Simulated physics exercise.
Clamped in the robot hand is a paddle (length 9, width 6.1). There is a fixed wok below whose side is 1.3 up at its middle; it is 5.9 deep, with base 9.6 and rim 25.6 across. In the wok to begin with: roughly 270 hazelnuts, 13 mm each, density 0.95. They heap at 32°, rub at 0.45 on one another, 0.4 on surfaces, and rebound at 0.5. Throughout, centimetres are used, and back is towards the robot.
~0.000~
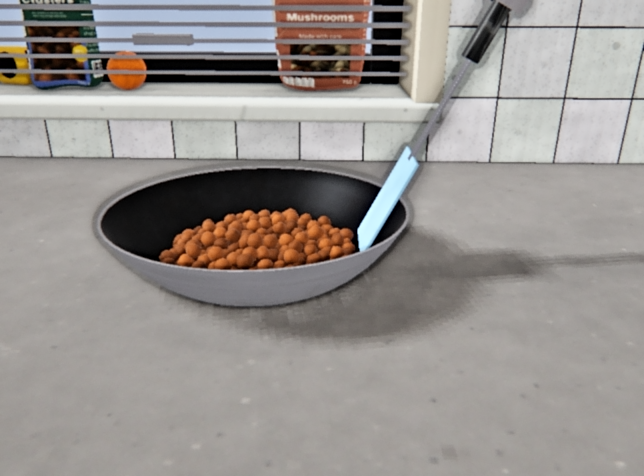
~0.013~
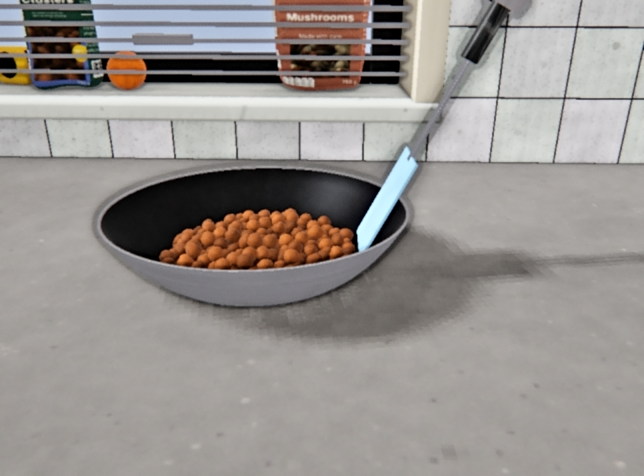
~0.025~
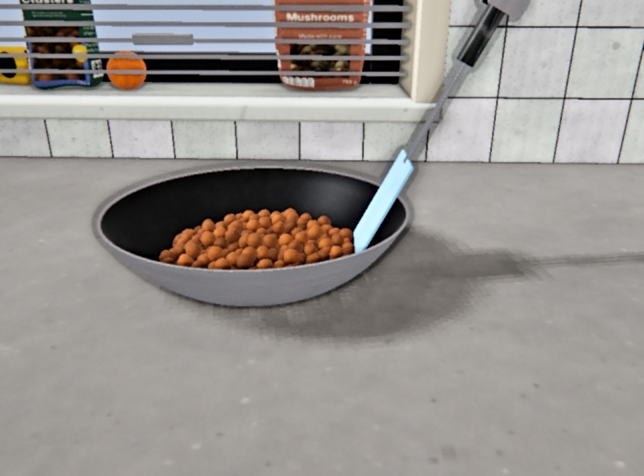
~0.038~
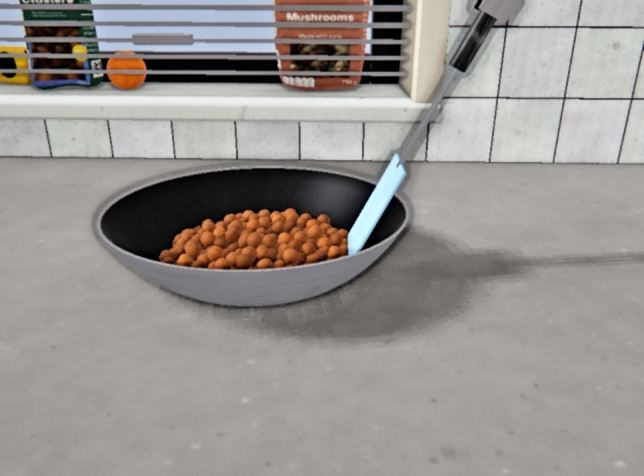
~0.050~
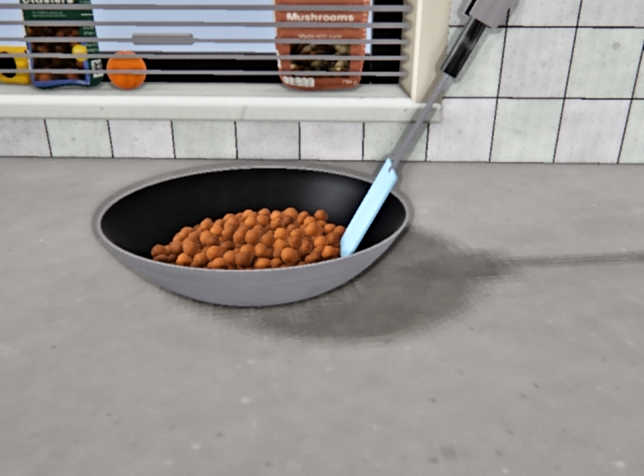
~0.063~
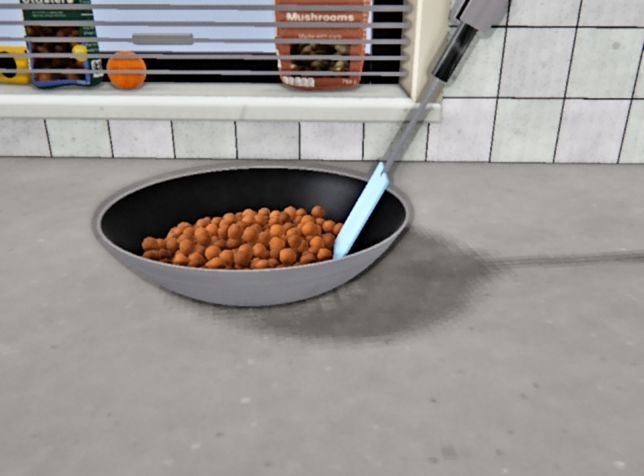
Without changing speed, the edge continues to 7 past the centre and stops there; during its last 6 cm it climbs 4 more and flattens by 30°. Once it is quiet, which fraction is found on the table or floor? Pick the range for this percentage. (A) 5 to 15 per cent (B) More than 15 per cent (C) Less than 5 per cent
Less than 5 per cent.
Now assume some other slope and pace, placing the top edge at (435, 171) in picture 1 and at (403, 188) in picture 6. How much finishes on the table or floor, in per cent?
Some 0 per cent.
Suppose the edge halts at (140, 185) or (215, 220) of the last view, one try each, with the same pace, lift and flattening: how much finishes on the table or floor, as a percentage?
I'd say roughly 20 per cent, then roughly 0 per cent.
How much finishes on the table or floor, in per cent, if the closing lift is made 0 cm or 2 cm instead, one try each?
You'd get some 0 per cent with the first setting and some 0 per cent with the second.
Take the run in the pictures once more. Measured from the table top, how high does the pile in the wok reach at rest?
About 6.0 centimetres.
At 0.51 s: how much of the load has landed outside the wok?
Around 2 %.
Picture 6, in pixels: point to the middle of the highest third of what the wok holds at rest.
(174, 235).
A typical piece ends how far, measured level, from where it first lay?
It comes out at about 3 cm.
After 0.16 s, sloping 63°, highest piece 5 above the table; 271 in the wok.
After 0.26 s, sloping 51°, highest piece 6 above the table; 271 in the wok.
After 0.51 s, sloping 33°, highest piece 7 above the table; 268 in the wok, 3 on the table or floor.
After 1.56 s, sloping 33°, highest piece 6 above the table; 267 in the wok, 4 on the table or floor.
In the end, 267 in the wok, 4 on the table or floor. That is 1 % on the table or floor.
